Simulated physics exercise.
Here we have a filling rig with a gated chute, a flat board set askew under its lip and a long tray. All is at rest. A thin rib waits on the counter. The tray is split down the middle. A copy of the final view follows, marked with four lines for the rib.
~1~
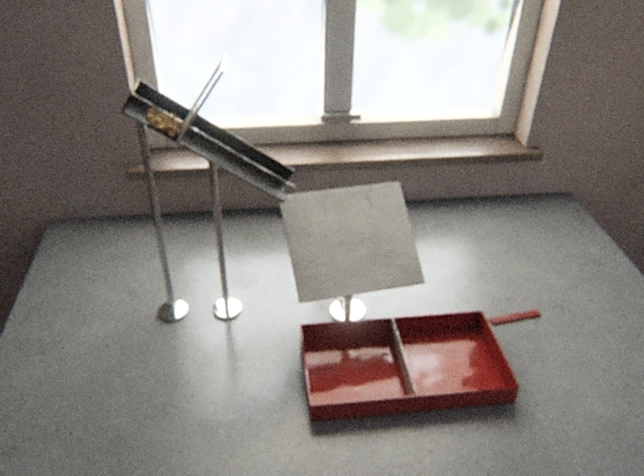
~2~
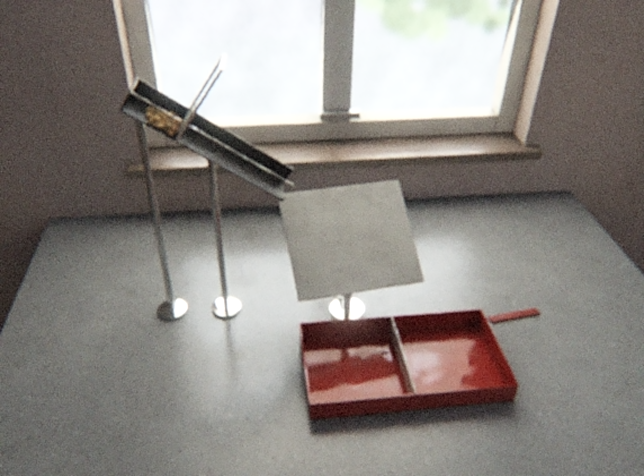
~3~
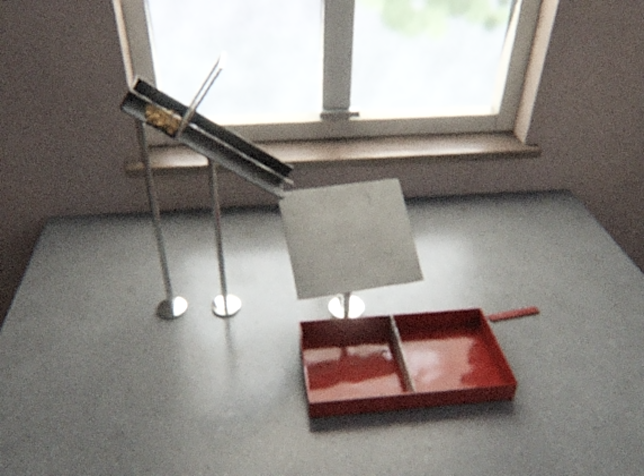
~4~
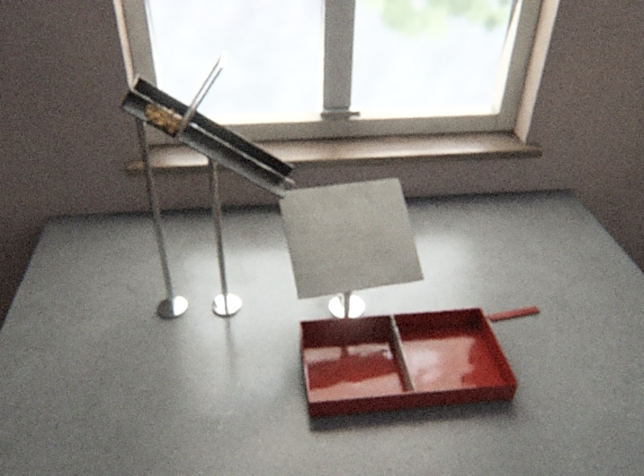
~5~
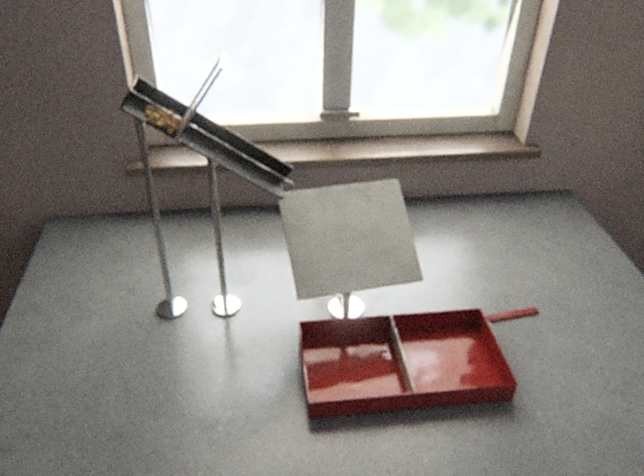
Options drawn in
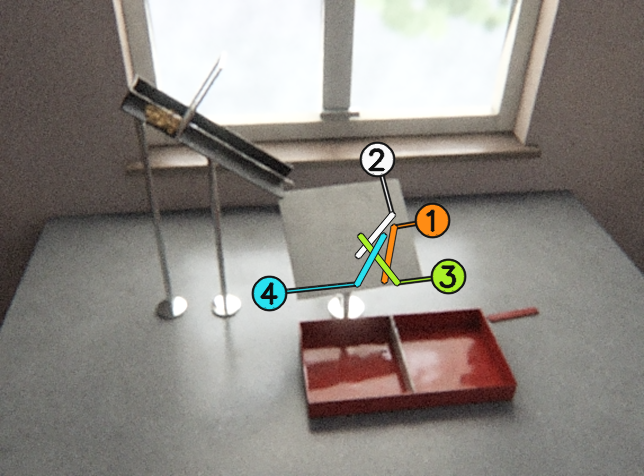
Nothing moves as dried chickpeas rest behind a shut gate above a board and red tray.
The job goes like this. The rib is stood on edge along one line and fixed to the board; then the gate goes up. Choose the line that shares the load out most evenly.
Take 3.
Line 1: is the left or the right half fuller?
Left.
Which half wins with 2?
The left half.
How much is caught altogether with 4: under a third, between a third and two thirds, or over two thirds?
It is over two thirds.
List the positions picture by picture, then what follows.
Load behind the gate at (169, 122), dried chickpeas; lip of the chute at (284, 194), sloping gently, in the first frame.
Middle of the board at (351, 238), tilted fairly steeply; middle of its low edge at (363, 291); of its high edge at (339, 187), in the second frame.
Front corners of the tray at (310, 402) and (517, 383); front end of its middle wall at (416, 392); gate still shut at (192, 109), in the third frame.
Middle of the load at (168, 119); lip at (283, 190), in the fourth frame.
Middle of the load at (167, 119); lip at (282, 191), in the fifth frame.
On the marked copy, line 1 from (394, 227) to (384, 280); line 2 from (392, 214) to (358, 255); line 3 from (360, 236) to (397, 282); line 4 from (383, 236) to (357, 283).
With 1, of what is caught, nearly all in the left half, a small part in the right.
With 2, of what is caught, all in the left half, none in the right.
With 3, of what is caught, about half in the left half, about half in the right.
With 4, of what is caught, nearly all in the left half, a stray few in the right.
